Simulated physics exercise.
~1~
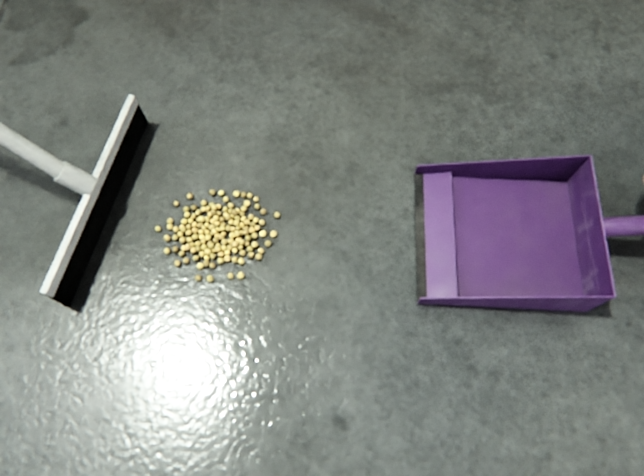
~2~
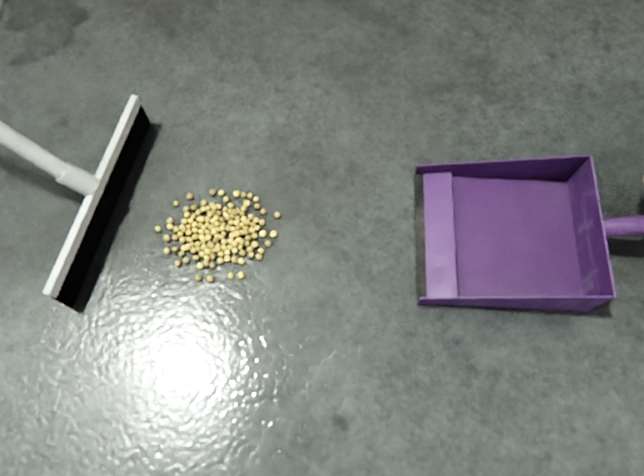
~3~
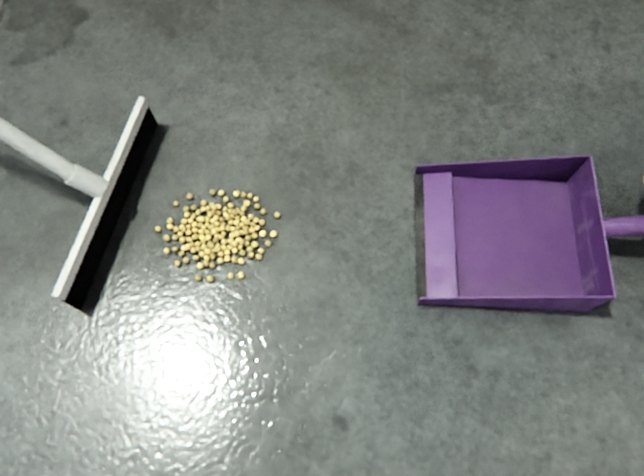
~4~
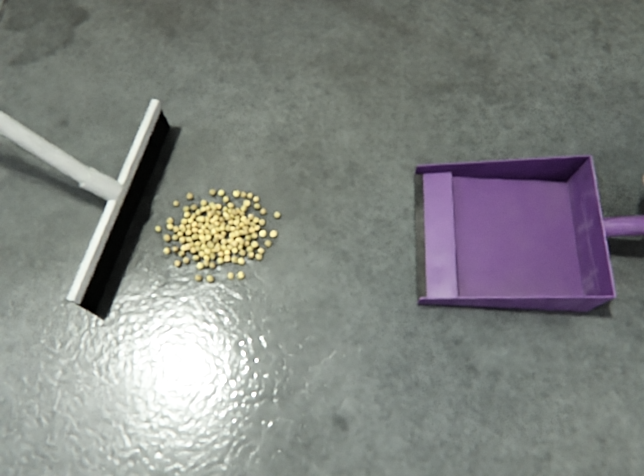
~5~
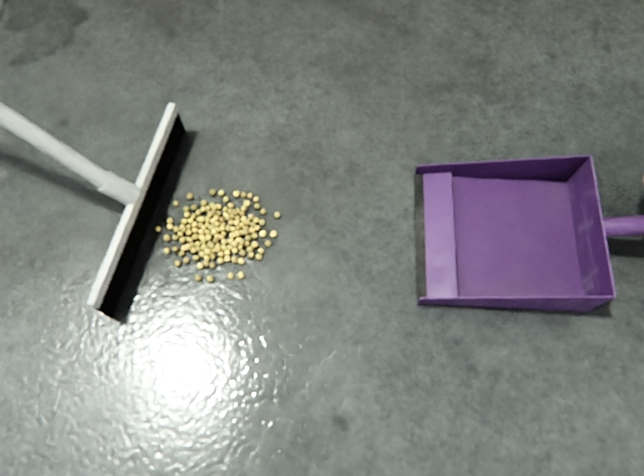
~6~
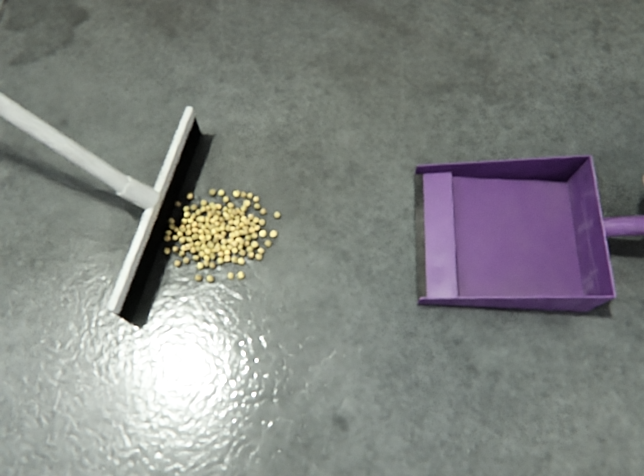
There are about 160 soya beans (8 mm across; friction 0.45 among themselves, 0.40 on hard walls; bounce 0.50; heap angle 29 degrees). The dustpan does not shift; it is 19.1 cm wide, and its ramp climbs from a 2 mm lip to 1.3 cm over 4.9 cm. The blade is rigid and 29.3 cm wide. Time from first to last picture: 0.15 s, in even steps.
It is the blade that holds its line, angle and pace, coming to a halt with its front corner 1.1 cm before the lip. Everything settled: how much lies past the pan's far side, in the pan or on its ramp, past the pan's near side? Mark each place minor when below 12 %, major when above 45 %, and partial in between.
Far side - minor; pan - partial; near side - partial.
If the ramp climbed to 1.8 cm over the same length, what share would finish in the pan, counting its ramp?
Roughly 15 per cent.
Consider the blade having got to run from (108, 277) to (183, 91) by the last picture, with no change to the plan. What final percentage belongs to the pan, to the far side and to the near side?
Per cent by place - pan 5, far side 15, near side 15.
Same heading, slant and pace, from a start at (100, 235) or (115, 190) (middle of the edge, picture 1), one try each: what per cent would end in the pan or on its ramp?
About 25 and 20 per cent.
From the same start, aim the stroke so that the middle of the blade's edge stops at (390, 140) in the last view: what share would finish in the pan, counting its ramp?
Some 10 per cent.
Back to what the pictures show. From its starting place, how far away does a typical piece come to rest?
Roughly 30 cm.
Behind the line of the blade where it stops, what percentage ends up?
Estimate: Near 0 %.
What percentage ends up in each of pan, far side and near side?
Far side 0, pan 20, near side 35.
Then, 0.20 s after the last picture, middle of the blade 19 cm from the lip; 0 % over the lip, far side 0 %, near side 15 %.
Then, 0.33 s after the last picture, middle of the blade 8 cm from the lip; 0 % over the lip, far side 0 %, near side 25 %.
Then, 0.58 s after the last picture, middle of the blade 4 cm from the lip; 25 % over the lip, far side 0 %, near side 35 %.
In the end, far side 0 %, pan 20 %, near side 35 %, in front of the lip or behind the blade 45 %.
